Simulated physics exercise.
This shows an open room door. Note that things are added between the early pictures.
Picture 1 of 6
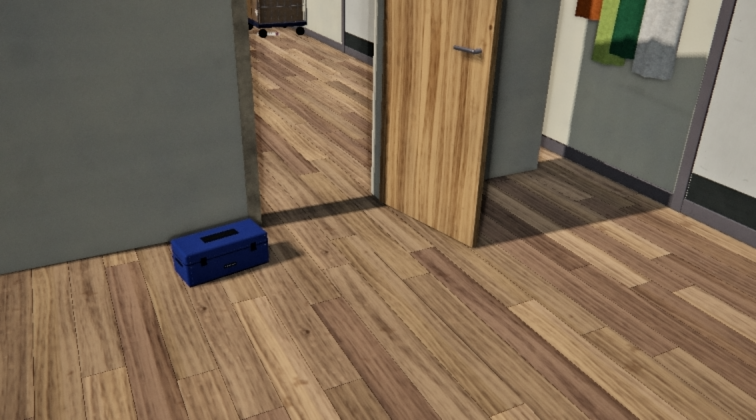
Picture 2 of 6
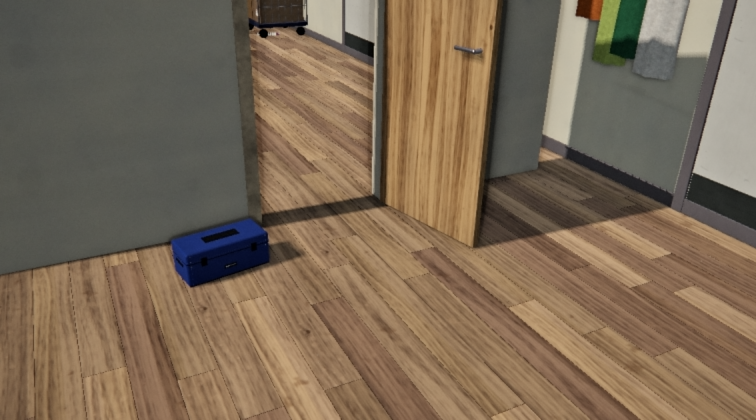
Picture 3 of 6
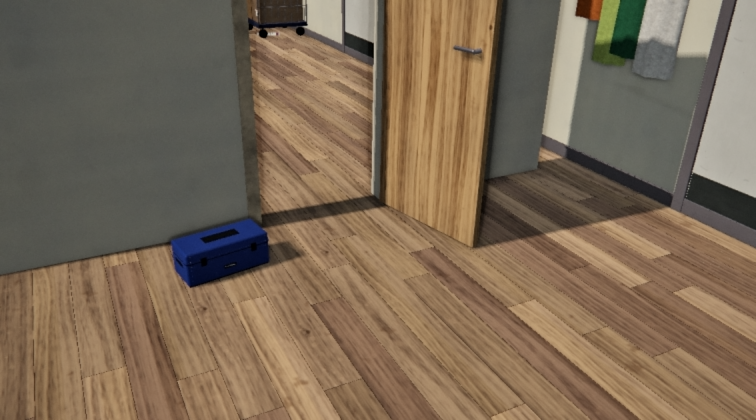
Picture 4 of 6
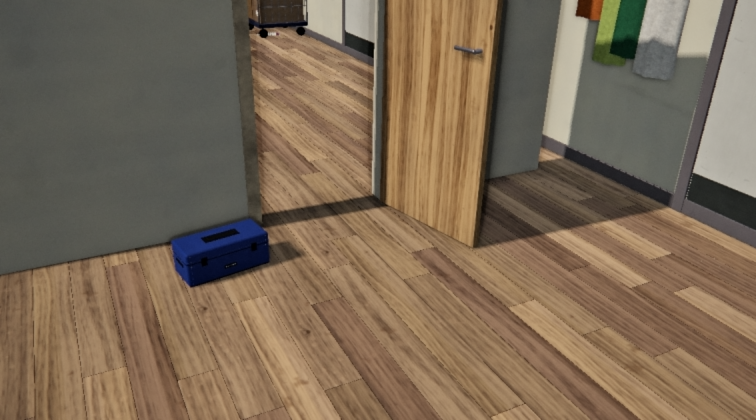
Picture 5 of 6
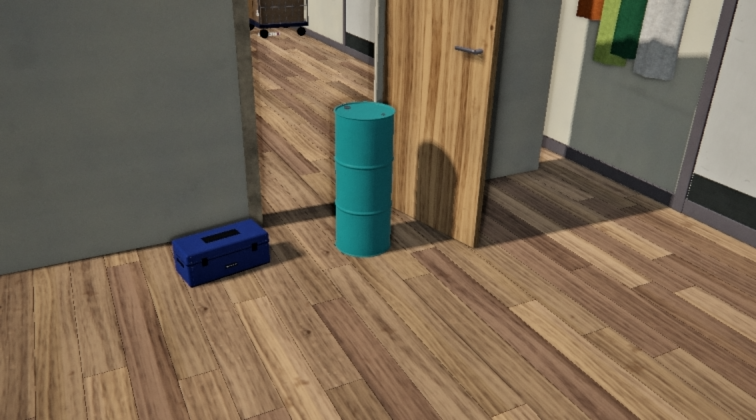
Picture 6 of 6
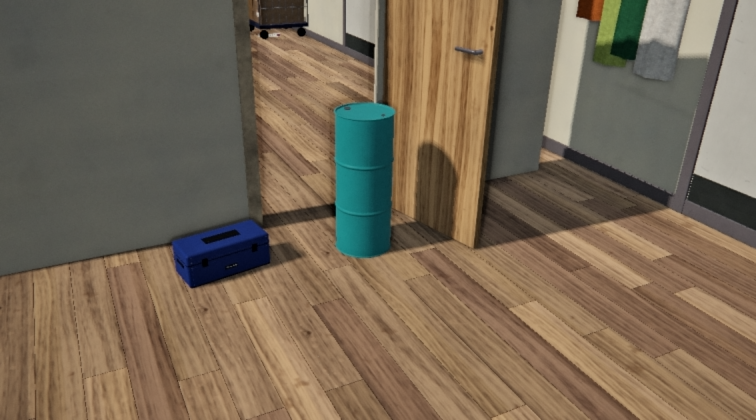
Wooden door standing wide open and still beside a blue toolbox, with a turquoise drum suddenly appearing in the doorway.
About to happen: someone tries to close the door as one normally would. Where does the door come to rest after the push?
Chances are the door will be thwarted.
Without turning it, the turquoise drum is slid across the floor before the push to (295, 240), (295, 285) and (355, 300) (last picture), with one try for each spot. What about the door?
Well, the first time the door halts partway, the second time it completes its swing, and the third time it completes its swing.
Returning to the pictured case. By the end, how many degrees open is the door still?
Near 70° open.
Then, 0.40 s on from there, door at 98°.
Then, 0.70 s on from there, door at 85°.
Then, 0.90 s on from there, door at 75°.
Then, 1.00 s on from there, door at 70°.
In the end, door at 69°; both unmoved. At the end, from the last picture's camera, turquoise drum near (362, 181).
